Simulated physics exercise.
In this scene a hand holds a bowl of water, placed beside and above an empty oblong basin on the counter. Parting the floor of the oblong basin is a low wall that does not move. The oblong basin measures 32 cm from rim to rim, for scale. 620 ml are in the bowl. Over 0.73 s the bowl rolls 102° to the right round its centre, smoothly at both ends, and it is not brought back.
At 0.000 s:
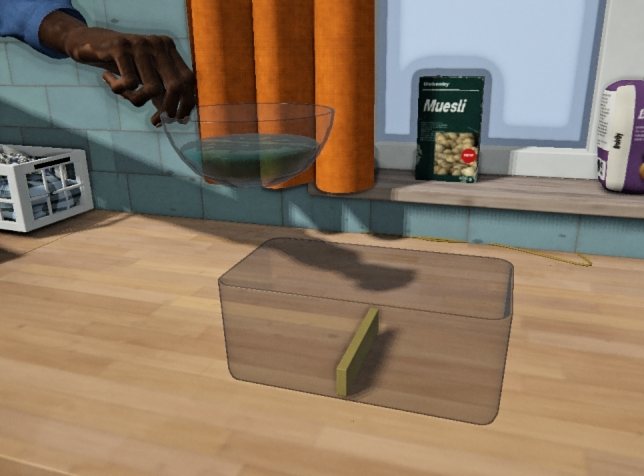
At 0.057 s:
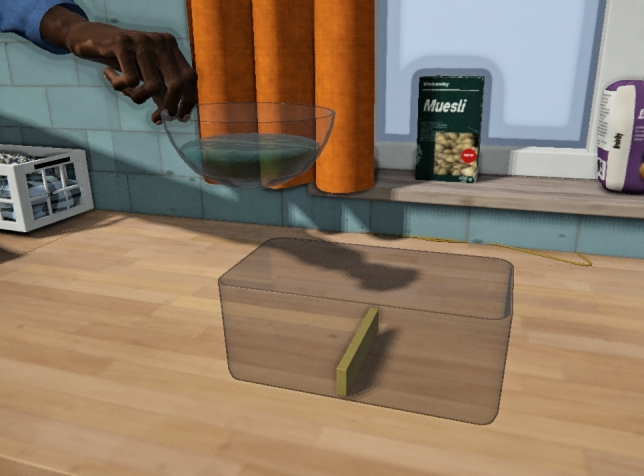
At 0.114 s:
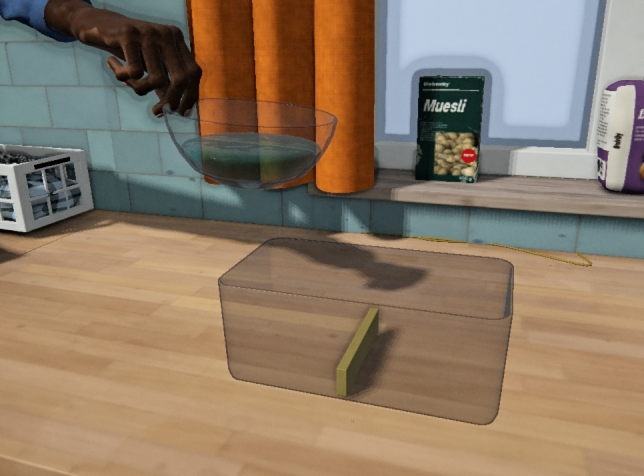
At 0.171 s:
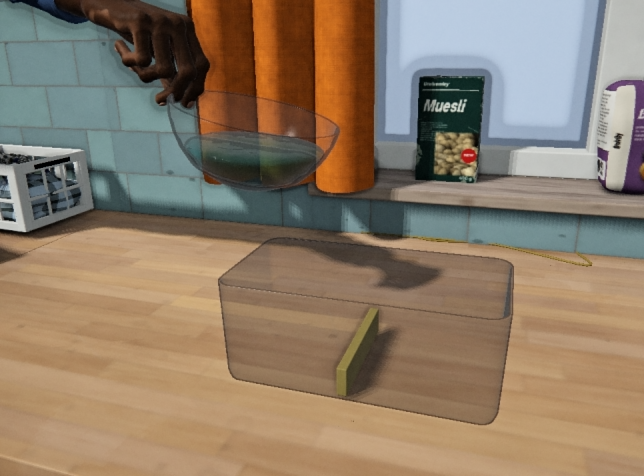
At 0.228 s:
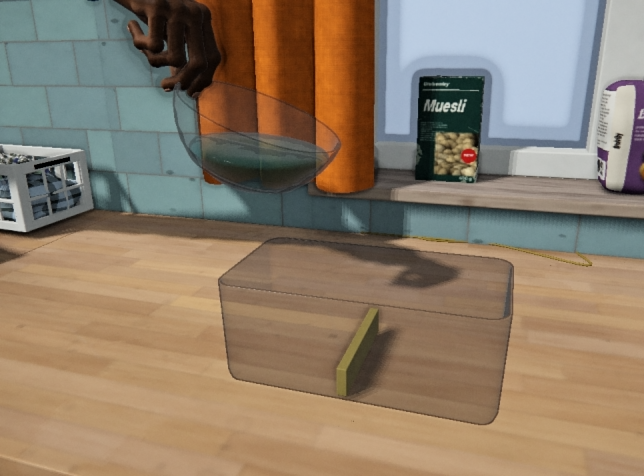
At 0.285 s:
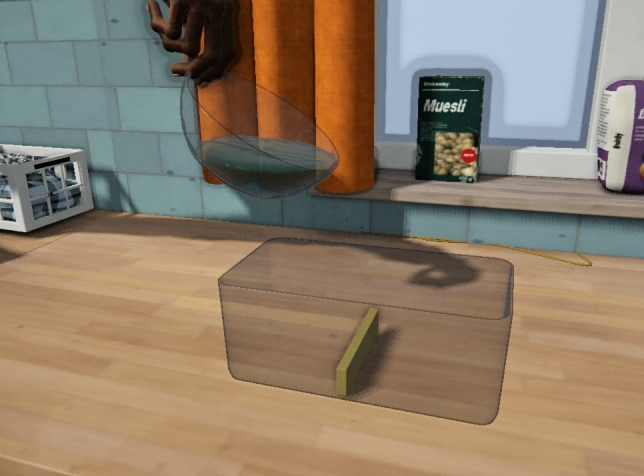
To begin with, a hand holds a clear bowl of water nearly level above and to the left of an empty see-through basin with a low dividing wall on its floor. The hand then rises and turns, tilting the bowl steadily to the right until it leans steeply, while the basin stays still.
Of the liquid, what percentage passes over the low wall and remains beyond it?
The far part has about 54 per cent.
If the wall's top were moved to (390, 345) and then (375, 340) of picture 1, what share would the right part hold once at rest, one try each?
20 per cent first, 35 per cent second.
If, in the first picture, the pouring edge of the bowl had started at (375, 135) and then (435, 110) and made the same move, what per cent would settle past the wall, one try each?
Near 75 in a hundred on the first go and near 75 in a hundred on the second.
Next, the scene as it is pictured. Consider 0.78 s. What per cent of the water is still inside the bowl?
Close to 0 in a hundred.
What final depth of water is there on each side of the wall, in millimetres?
Depths at rest: Left around 12 mm, right around 14 mm.
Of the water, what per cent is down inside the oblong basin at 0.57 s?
Fraction in basin: Approx. 56%.
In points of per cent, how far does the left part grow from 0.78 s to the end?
Some 1 per cent.
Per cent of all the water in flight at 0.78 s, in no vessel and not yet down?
Roughly 2 %.
By 0.57 s the tilt is 90° and 12 per cent is still to pour, 16 is left of the wall and 40 right of it.
By 0.78 s the tilt is 102° and 0 per cent is still to pour, 44 is left of the wall and 54 right of it.
By 0.99 s the tilt is 102° and 0 per cent is still to pour, 45 is left of the wall and 53 right of it.
By 1.23 s the tilt is 102° and 0 per cent is still to pour, 45 is left of the wall and 54 right of it.
At rest 45 per cent lies left of the wall, 54 right of it and 1 outside.
